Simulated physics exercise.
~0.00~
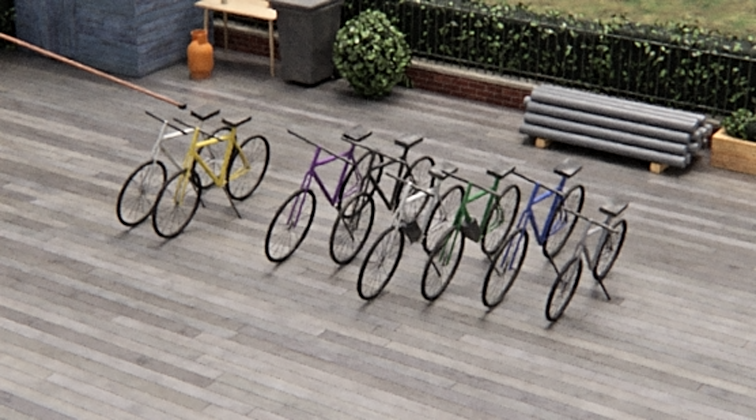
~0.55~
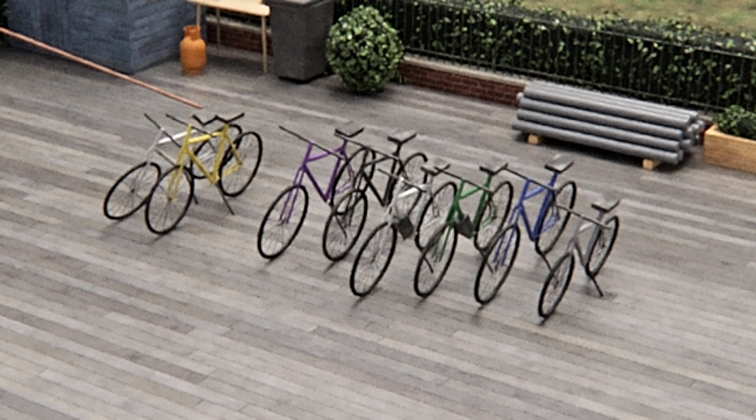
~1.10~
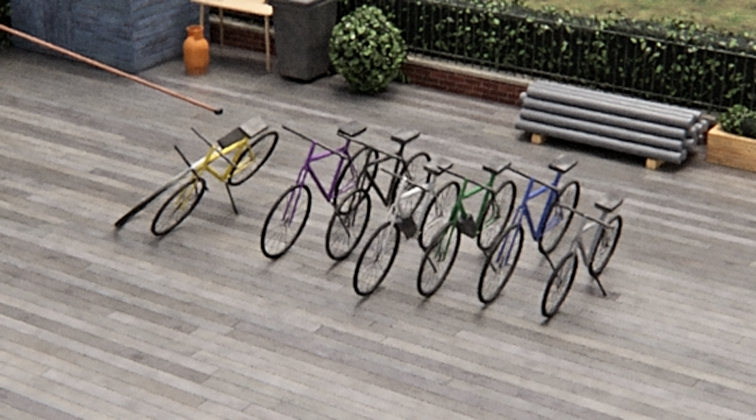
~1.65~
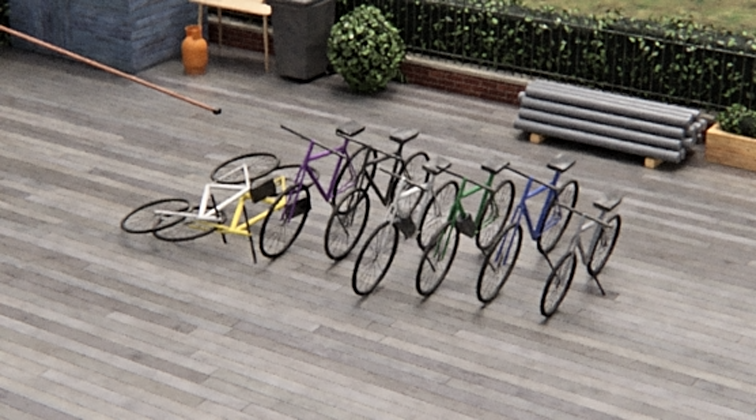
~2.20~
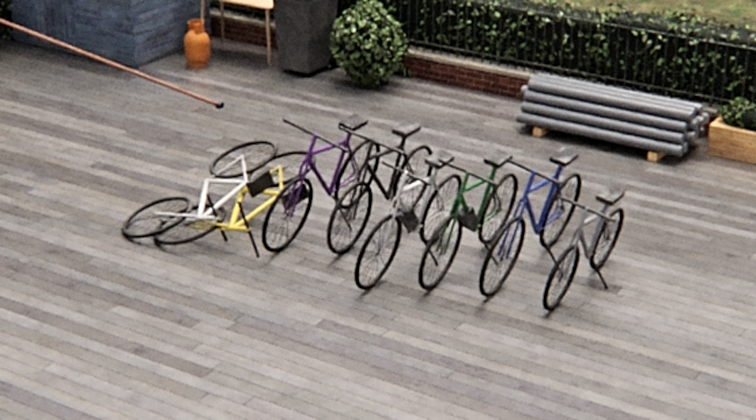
A row of parked bicycles stood on a plank deck as a long pole came in from the left and tipped the white one into its yellow neighbour; both toppled over, while the purple bike and the rest beyond it stayed standing.
